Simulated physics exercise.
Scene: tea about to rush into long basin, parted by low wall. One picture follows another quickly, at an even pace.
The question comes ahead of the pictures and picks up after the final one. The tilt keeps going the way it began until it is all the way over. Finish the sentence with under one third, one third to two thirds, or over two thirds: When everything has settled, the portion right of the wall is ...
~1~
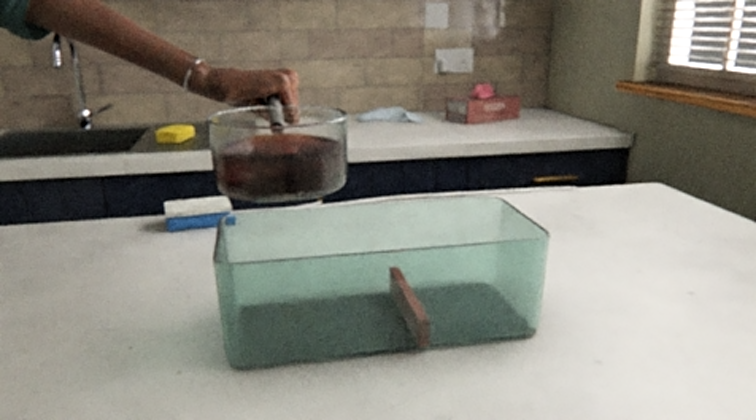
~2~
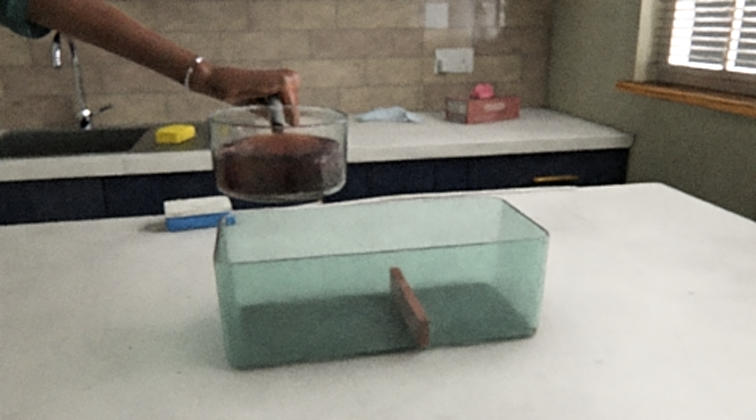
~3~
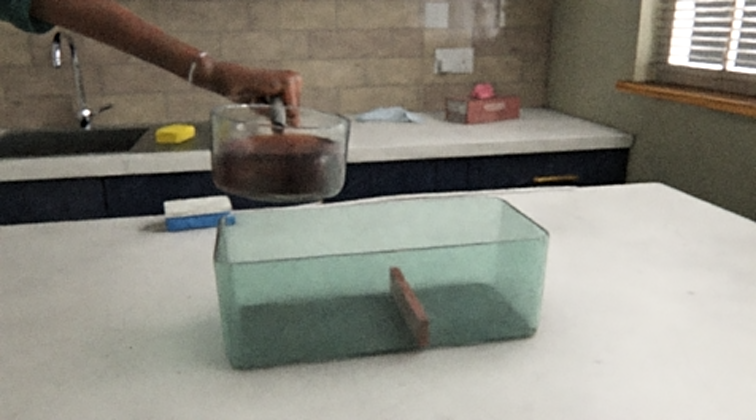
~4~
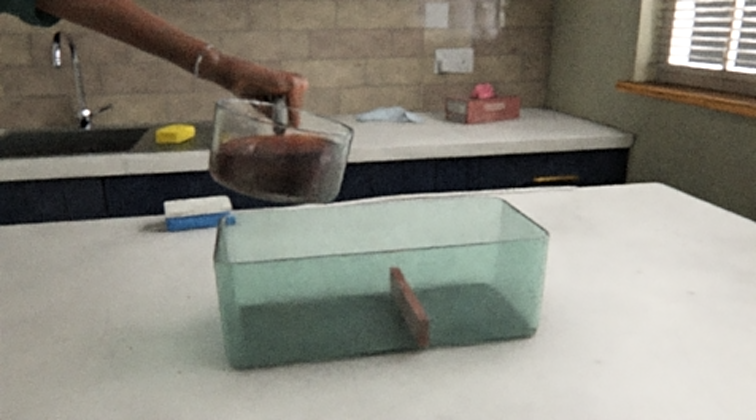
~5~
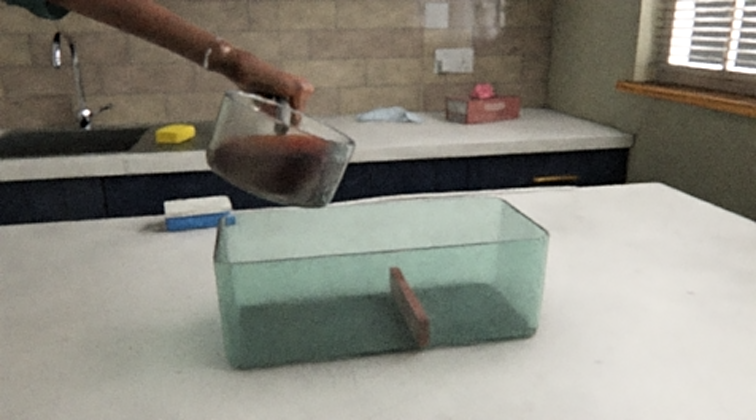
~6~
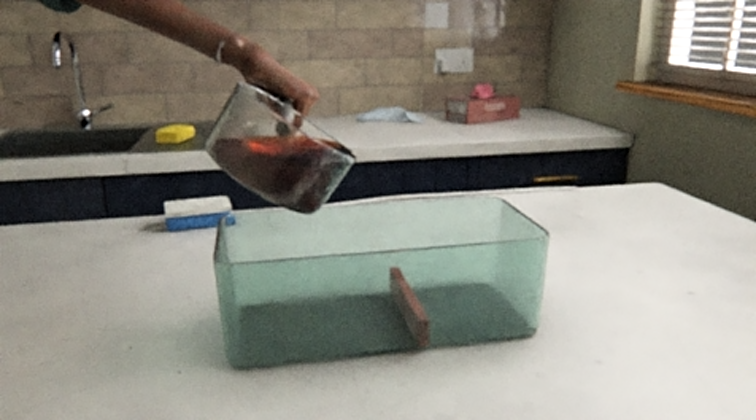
When everything has settled, the portion right of the wall is under one third.
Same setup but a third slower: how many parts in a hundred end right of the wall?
About 20 per cent.
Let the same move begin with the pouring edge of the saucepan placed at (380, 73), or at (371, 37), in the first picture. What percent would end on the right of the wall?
Estimate, in order: 65 and 70 per cent.
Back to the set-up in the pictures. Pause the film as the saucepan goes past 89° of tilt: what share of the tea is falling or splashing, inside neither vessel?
It's about 25 per cent.
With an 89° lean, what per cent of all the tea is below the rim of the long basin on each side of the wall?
I'd put the left part near 35 per cent and the right part near 5.
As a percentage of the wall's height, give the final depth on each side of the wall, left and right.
Near 50 in a hundred to the left, 10 to the right.
A moment on, the saucepan is tipped on its side and 36 per cent is still to pour, 37 is left of the wall and 4 right of it.
Next, the saucepan is tipped right over and 9 per cent is still to pour, 76 is left of the wall and 10 right of it.
Then the saucepan is tipped right over and 1 per cent is still to pour, 84 is left of the wall and 12 right of it.
Later the saucepan is tipped right over and 0 per cent is still to pour, 86 is left of the wall and 12 right of it.
At rest 86 per cent lies left of the wall, 12 right of it and 2 outside.
